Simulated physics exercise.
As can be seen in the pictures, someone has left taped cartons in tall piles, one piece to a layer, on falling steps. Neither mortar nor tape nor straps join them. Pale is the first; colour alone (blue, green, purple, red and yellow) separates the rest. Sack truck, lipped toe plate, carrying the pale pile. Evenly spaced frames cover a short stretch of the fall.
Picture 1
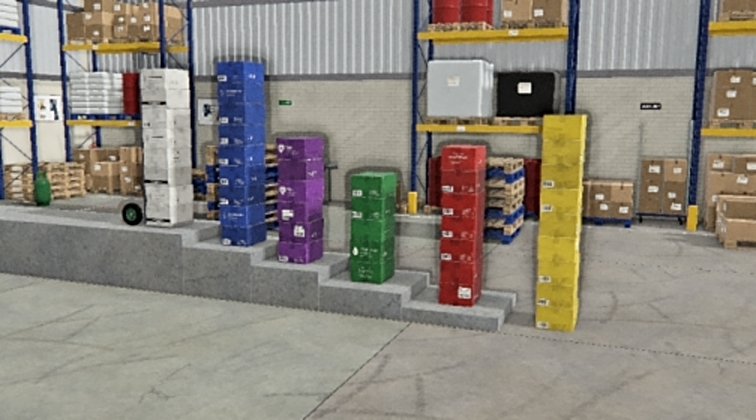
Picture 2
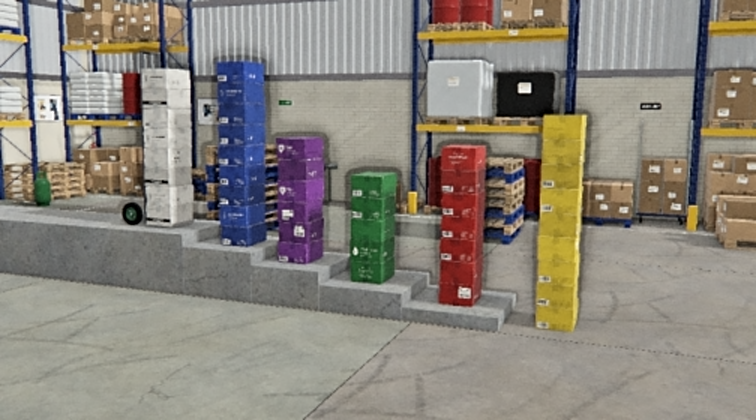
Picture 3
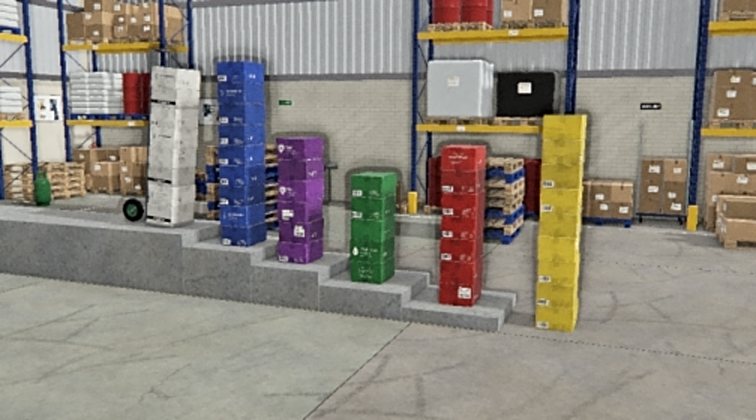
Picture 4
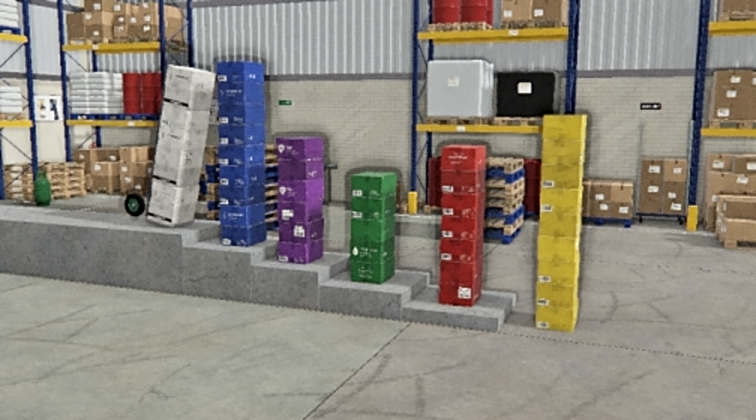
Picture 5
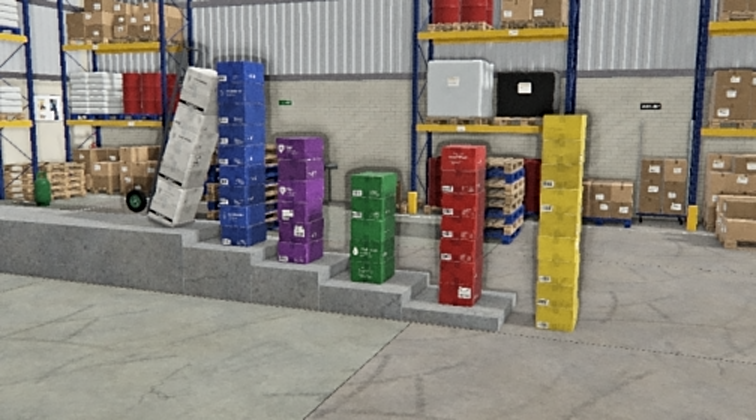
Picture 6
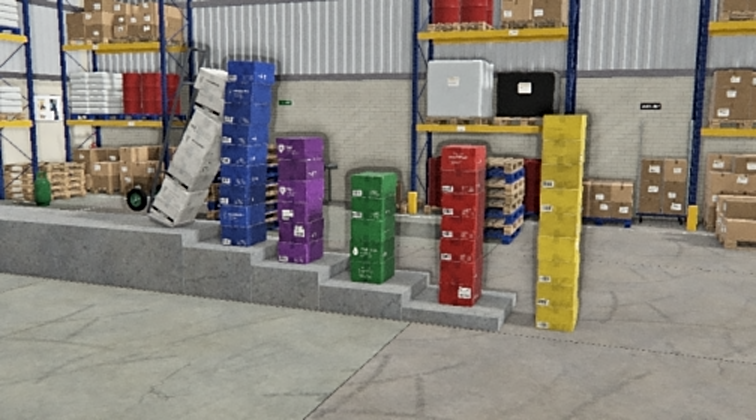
The tall white stack of boxes on a hand truck leaned steadily to the right until it pressed against the blue stack, nudging its upper boxes slightly, while the purple, green, red and yellow stacks stayed still.
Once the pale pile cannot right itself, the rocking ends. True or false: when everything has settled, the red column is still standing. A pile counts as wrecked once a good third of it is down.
False.
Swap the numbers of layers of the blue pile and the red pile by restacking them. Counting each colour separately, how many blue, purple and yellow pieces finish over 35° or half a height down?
It comes to blue 5, then purple 5, then yellow 8.
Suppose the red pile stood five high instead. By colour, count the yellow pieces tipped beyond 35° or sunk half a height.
Tally by colour - yellow 9.
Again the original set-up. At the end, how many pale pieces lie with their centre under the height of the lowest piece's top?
2 in all.
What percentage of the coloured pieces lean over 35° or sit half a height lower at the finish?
Estimate: Near 95 percent.
Soon after the last picture, 8 of the pale pile down; none of the 7 red cartons down (3 of 36 in all colours); top red carton unmoved; top blue carton leaning well over, about its own height lower.
A little later, 8 of the pale pile down; none of the 7 red cartons down (13 of 36 in all colours); top red carton leaning barely; top green carton leaning clearly.
Later still, 8 of the pale pile down; 7 of the 7 red cartons down (34 of 36 in all colours); top red carton leaning steeply, some three heights lower; top yellow carton leaning steeply, some three heights lower.
At rest, 8 of the pale pile down; 7 of the 7 red cartons down (34 of 36 in all colours); top red carton upside down; top yellow carton upside down.
